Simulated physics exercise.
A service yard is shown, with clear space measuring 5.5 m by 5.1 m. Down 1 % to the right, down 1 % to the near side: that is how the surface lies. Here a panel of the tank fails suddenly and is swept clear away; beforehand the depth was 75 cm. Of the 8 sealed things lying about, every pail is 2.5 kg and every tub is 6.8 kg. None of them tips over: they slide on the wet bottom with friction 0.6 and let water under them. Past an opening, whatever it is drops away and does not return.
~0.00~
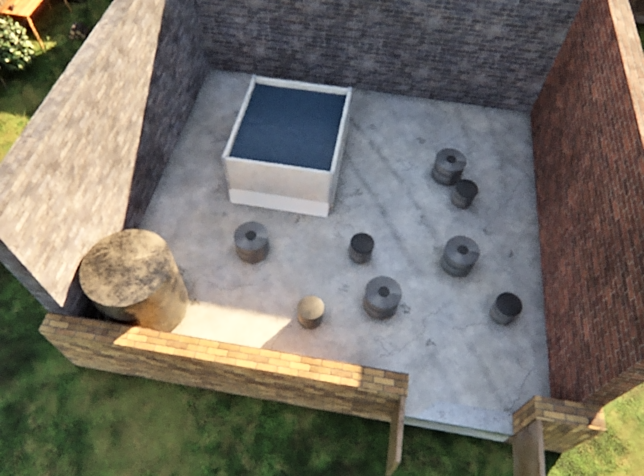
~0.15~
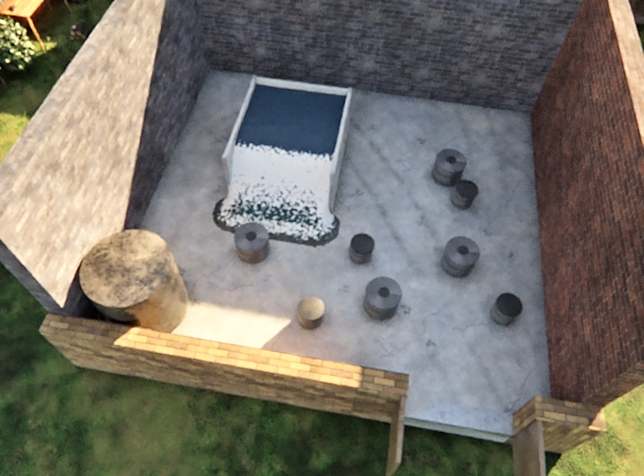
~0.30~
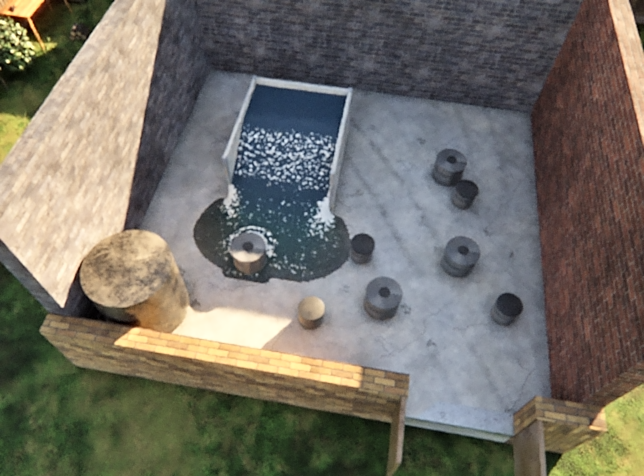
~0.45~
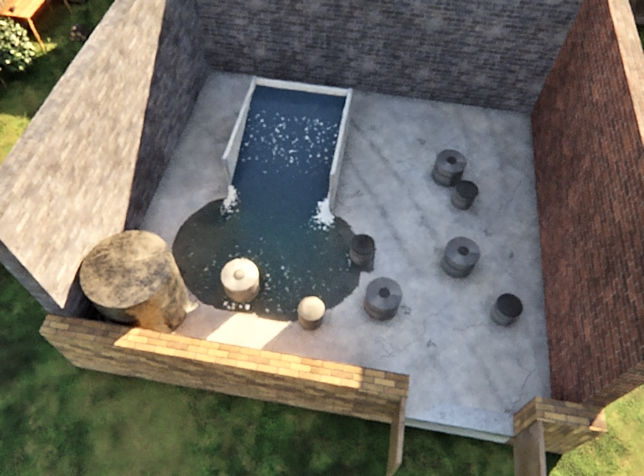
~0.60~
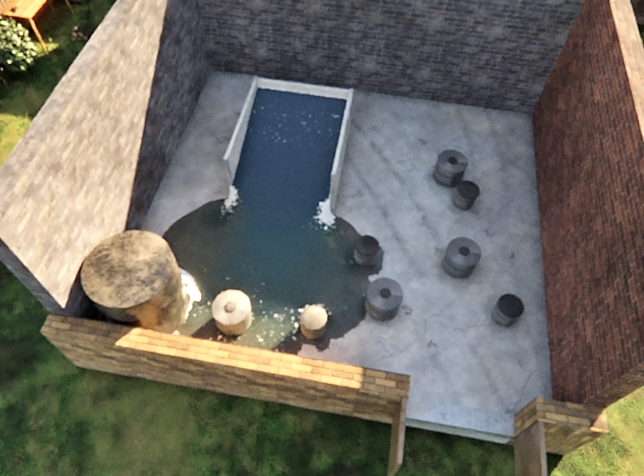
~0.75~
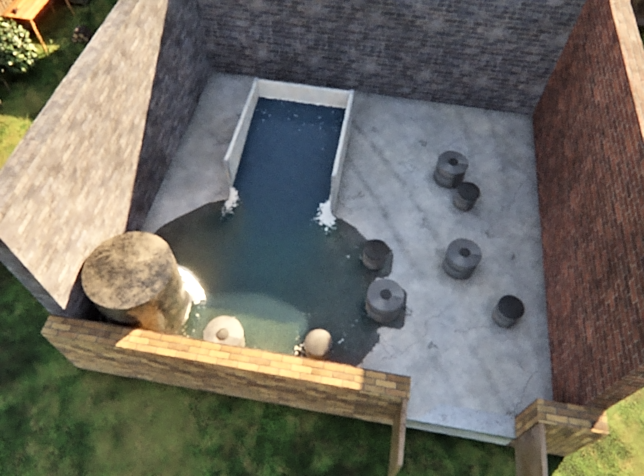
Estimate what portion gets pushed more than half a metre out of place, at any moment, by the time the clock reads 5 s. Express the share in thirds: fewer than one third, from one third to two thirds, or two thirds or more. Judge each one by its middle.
A high fraction is pushed that far, two thirds or more of them.
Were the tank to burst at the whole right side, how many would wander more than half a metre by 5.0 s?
Count: 4.
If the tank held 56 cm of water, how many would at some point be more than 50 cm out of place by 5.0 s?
That would give 6.
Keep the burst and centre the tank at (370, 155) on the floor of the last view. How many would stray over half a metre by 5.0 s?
That would give 6.
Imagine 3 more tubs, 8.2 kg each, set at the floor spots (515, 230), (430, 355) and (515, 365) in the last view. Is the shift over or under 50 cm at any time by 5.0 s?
The first comes out beyond the limit, the second beyond the limit, the third beyond the limit.
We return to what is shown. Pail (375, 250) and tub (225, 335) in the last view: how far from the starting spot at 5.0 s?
The first is off by 120 cm, the second by 350 cm.
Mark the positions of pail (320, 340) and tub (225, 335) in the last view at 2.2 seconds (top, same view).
Approx. (510, 417); approx. (257, 308).
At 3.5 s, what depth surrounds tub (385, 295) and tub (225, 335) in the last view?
I'd estimate 16 cm for the first and 12 cm for the second.
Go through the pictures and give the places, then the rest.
The first picture shows a tub at (251, 235), on the bottom; a pail at (310, 307) rests on the ground; water covers 2.3 m2; 0 of 8 have shifted.
The second picture shows a tub at (251, 236) rests on the ground; a pail at (311, 308) rests on the ground; water covers 3.3 m2; 0 of 8 have shifted.
The third picture shows a tub at (248, 247) rests on the ground, 17 cm from its start; a pail at (311, 308), on the bottom; water covers 4.3 m2; 1 of 8 have shifted.
The fourth picture shows a tub at (239, 275), on the bottom, 59 cm from its start; a pail at (311, 309), on the bottom; water covers 5.8 m2; 1 of 8 have shifted.
The fifth picture shows a tub at (231, 307), on the bottom, 104 cm from its start; a pail at (313, 317) rests on the ground, 12 cm from its start; water covers 7.2 m2; 2 of 8 have shifted.
The sixth picture shows a tub at (223, 334), on the bottom, 138 cm from its start; a pail at (318, 342) rests on the ground, 43 cm from its start; 8.3 m2 under water; 3 of 8 have shifted.
After 1.1 s 2 of 8 are over 50 cm from their spots; 2 afloat.
After 2.2 s 4 of 8 are over 50 cm from their spots; 2 afloat.
After 3.5 s 5 of 8 are over 50 cm from their spots; 3 afloat.
After 5.0 s 6 of 8 are over 50 cm from their spots, and 6 have been at some point; 5 afloat.
